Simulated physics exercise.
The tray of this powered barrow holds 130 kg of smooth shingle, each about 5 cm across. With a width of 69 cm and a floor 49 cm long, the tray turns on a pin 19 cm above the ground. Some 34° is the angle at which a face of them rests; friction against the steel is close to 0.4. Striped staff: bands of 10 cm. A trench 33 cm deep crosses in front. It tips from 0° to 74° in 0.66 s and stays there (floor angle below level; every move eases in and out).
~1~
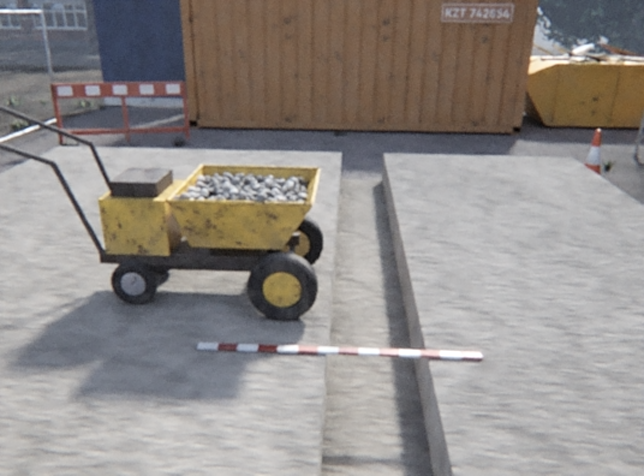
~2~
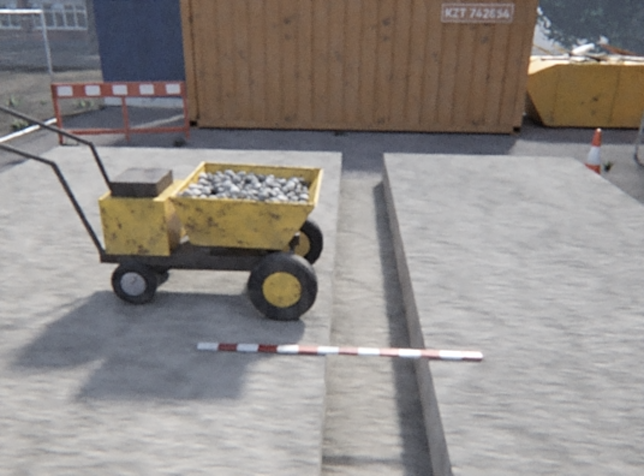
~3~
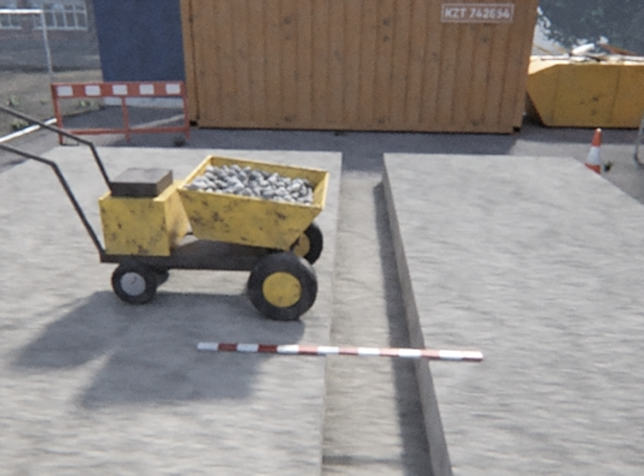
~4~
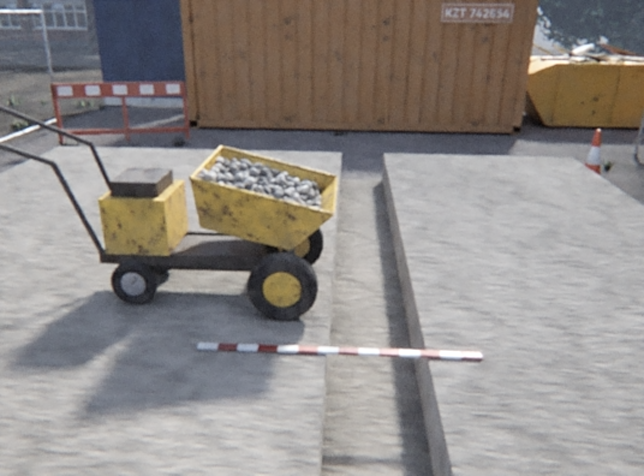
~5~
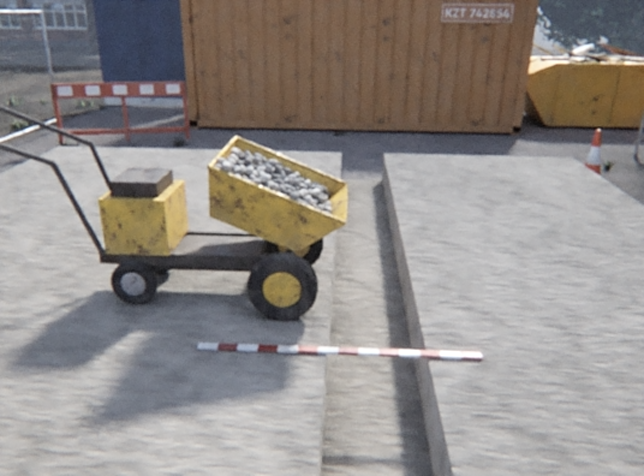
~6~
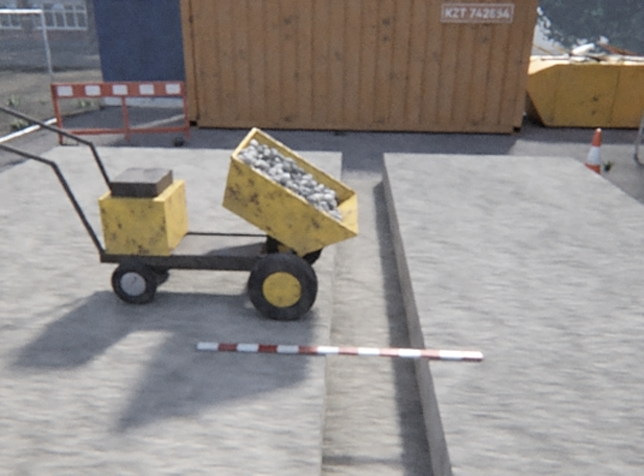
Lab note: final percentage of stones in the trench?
Approx. 60 %.
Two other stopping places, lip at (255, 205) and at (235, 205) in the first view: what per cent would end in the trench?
The first gives about 100 percent and the second about 95 percent.
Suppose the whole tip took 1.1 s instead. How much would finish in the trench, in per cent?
Probably about 75 in a hundred.
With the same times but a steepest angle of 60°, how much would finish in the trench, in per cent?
In that case around 40 percent.
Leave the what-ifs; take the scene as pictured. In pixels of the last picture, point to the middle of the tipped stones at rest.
The tipped stones centre close to (404, 329).
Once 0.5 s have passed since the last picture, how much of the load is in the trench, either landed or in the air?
I'd say near 25 per cent at that time.
Then, 0.2 s after the last picture the floor is at 63°, 100 % in the tray; the foremost stones are at (374, 253).
Then, 0.5 s after the last picture the floor is at 74°, 59 % in the tray, 25 % in the trench, 16 % past the trench; the foremost stones are at (449, 298).
Then, 0.8 s after the last picture the floor is at 74°, 16 % in the tray, 44 % in the trench, 40 % past the trench; the foremost stones are at (572, 290).
Then, 2.8 s after the last picture the floor is at 74°, 0 % in the tray, 60 % in the trench, 40 % past the trench; the foremost stones are past the picture's edge.
